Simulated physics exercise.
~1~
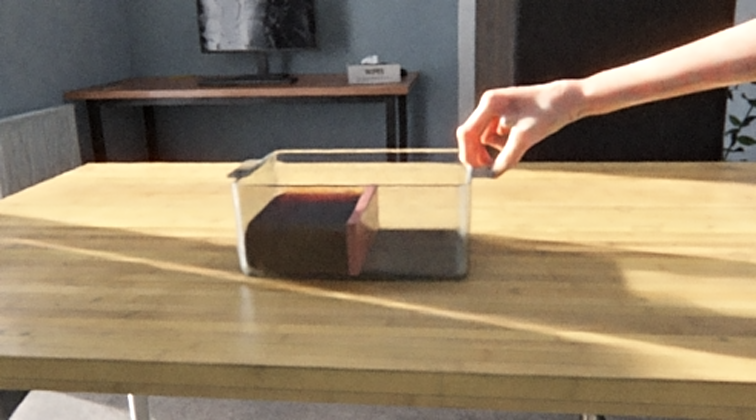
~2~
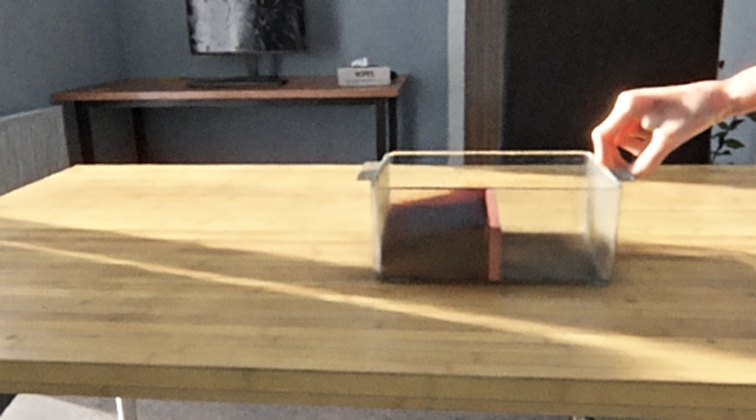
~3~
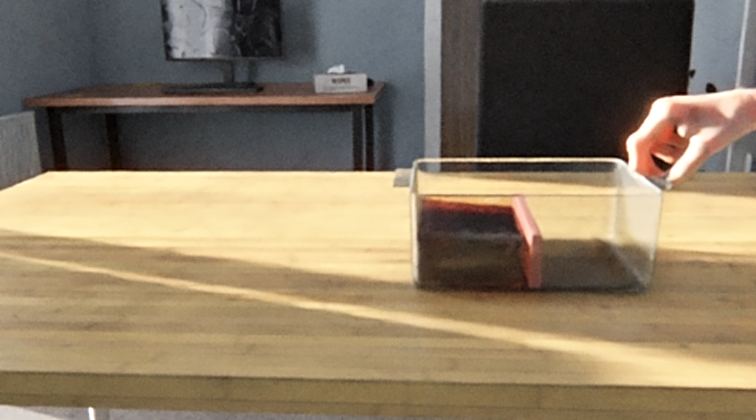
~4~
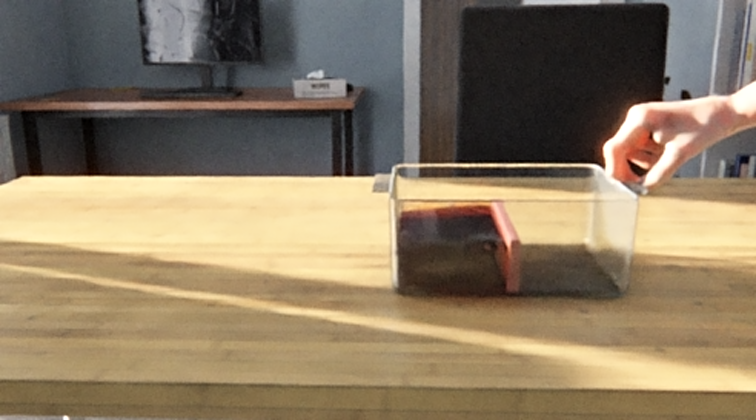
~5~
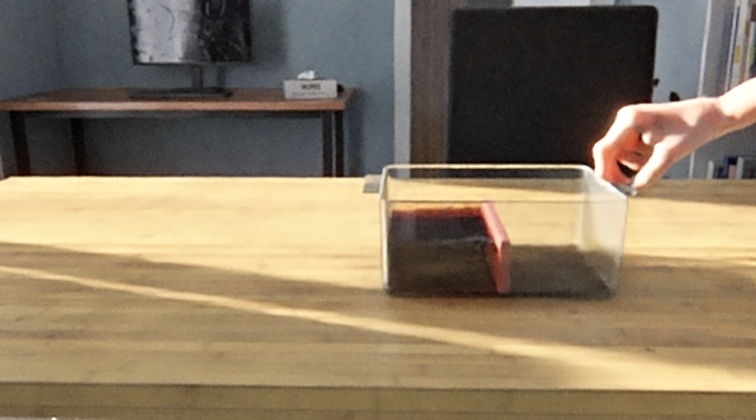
A clear glass food box with a reddish upright divider sits on a pale wooden table, seen from the front at slightly above table height, with dark tea filling only its left half. Behind it stand a desk with a monitor and a tissue box against a blue-grey wall, and a dark panel to the right. A hand reaching in from the right grips the box's right end and pulls it rightwards across the sunlit tabletop. The view pans slightly right as the box slows and stops. It ends at rest, the hand still holding it, with nearly all the tea left of the divider.
